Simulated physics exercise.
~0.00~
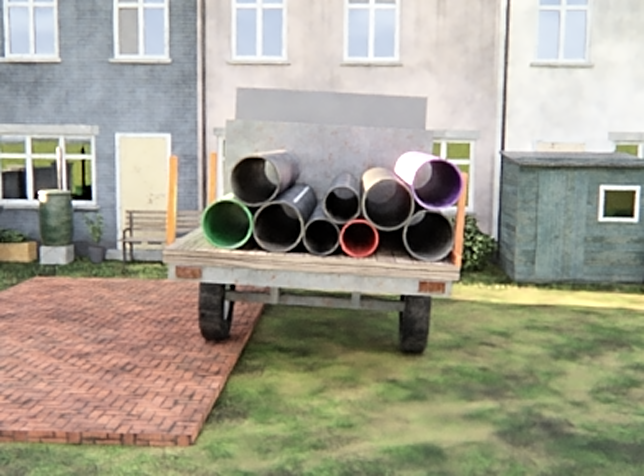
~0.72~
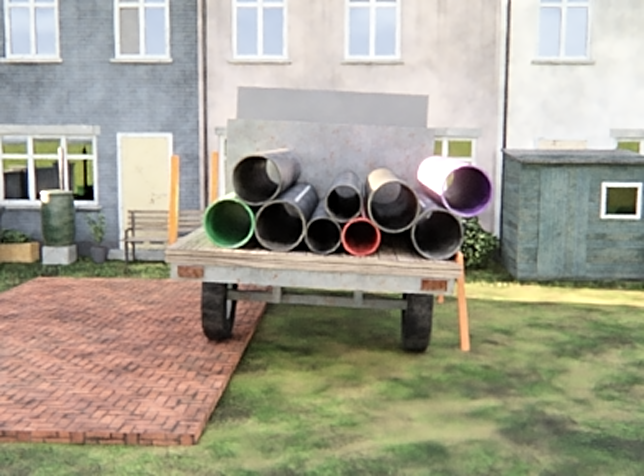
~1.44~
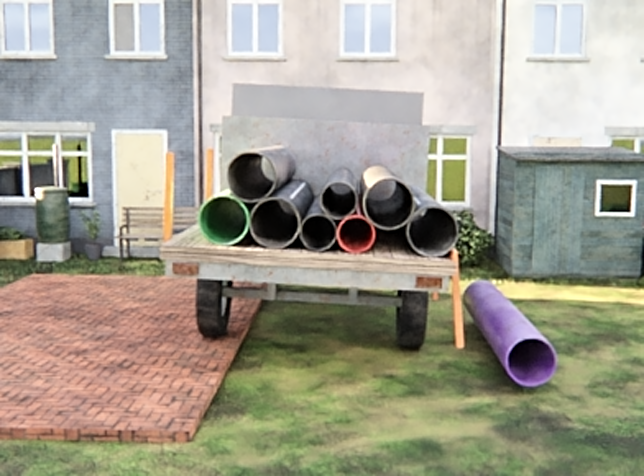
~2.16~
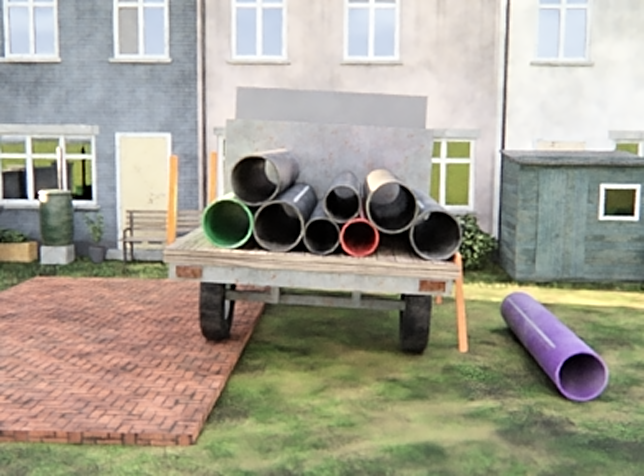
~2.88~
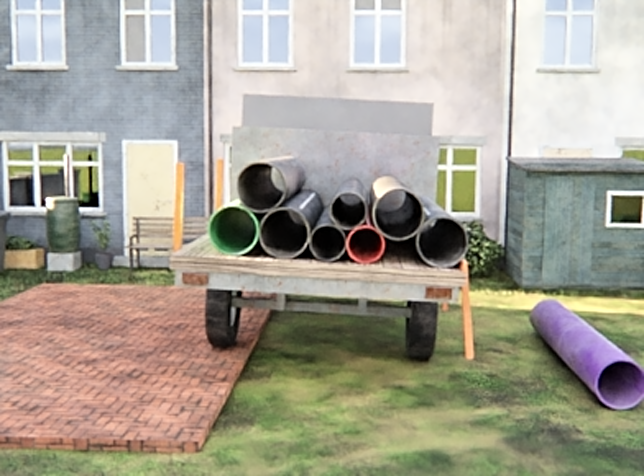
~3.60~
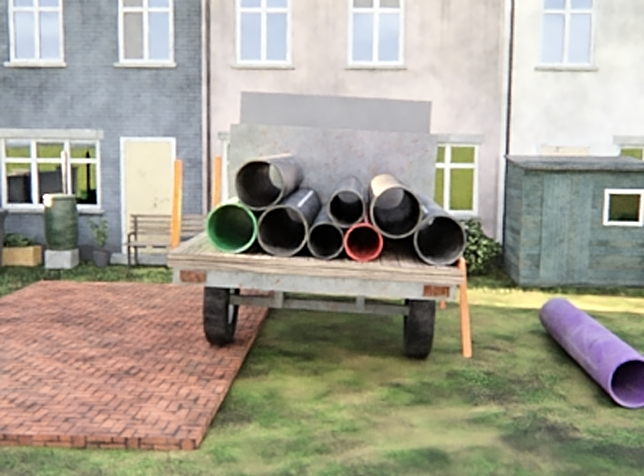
Purple pipe rolling off the right side of a loaded flatbed and across the grass, while the other pipes stay stacked.
